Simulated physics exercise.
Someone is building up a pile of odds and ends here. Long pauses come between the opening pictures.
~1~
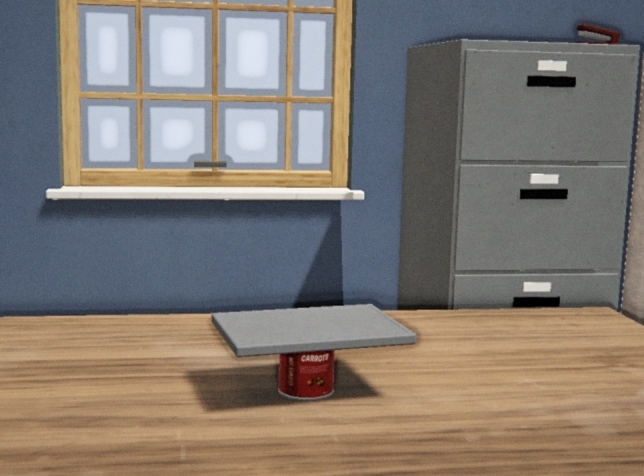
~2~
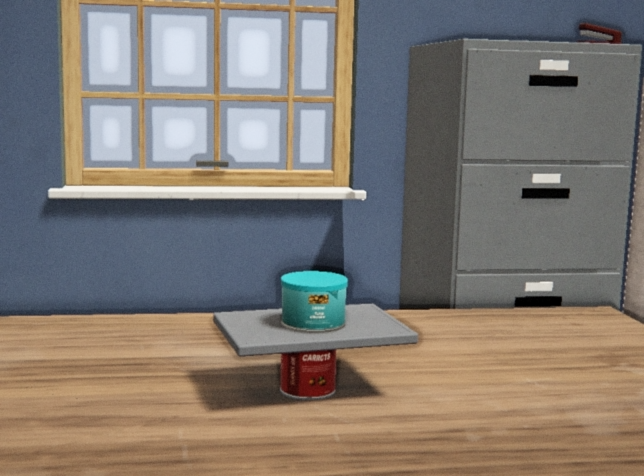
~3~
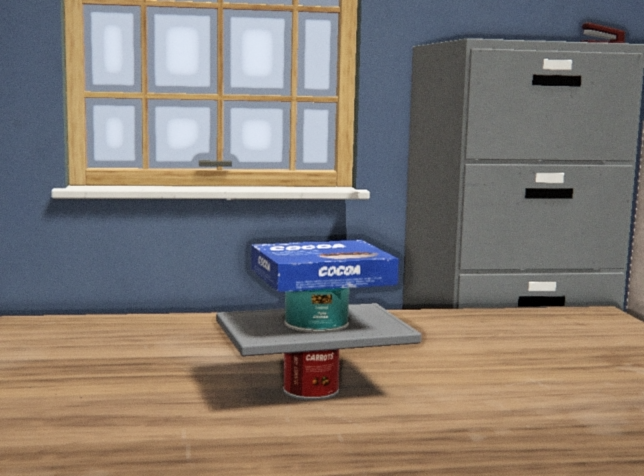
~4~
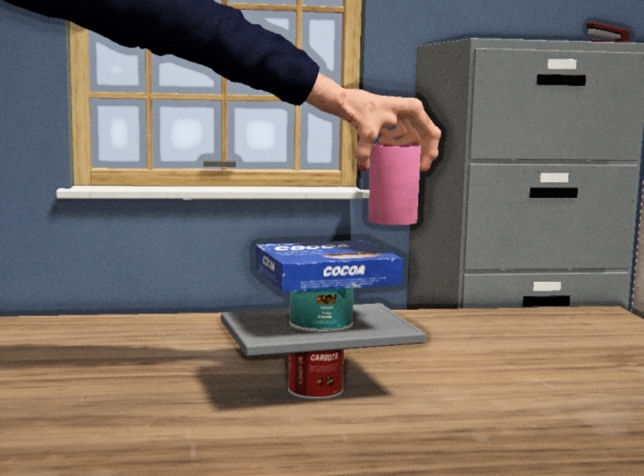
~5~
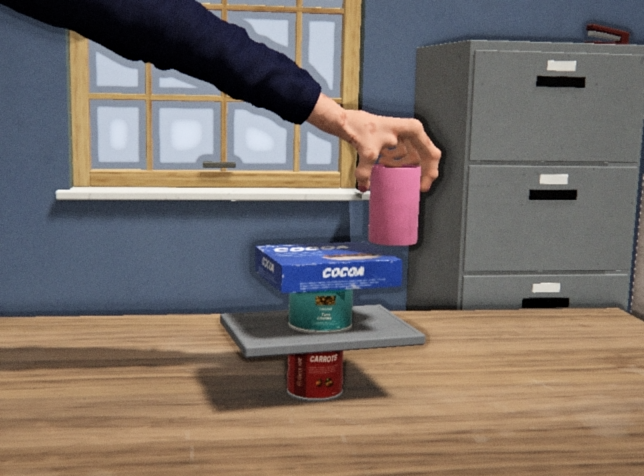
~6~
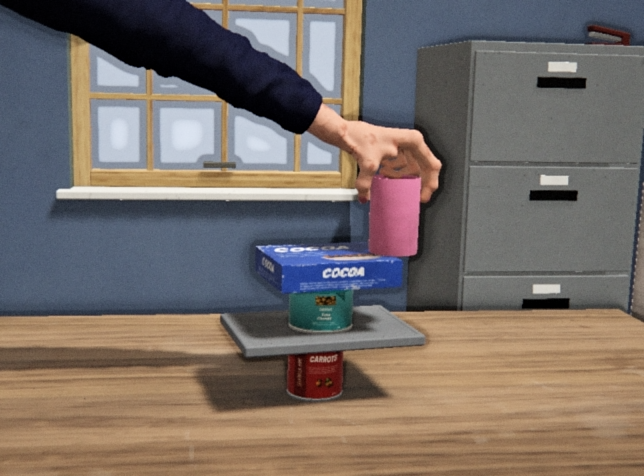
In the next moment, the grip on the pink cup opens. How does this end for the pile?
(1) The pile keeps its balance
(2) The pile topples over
(2) The pile topples over.
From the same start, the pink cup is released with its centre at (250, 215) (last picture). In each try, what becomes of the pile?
The pile tumbles.
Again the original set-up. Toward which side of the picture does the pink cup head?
It goes rightward.
Then, 0.50 s past the last view, pink cup now fallen.
Then, 0.70 s past the last view, things are still on the move.
Finally, fallen, pink cup; the other 4 still in place. Final places as the last picture's camera would see them, pink cup near (443, 353). The pile loses its balance.
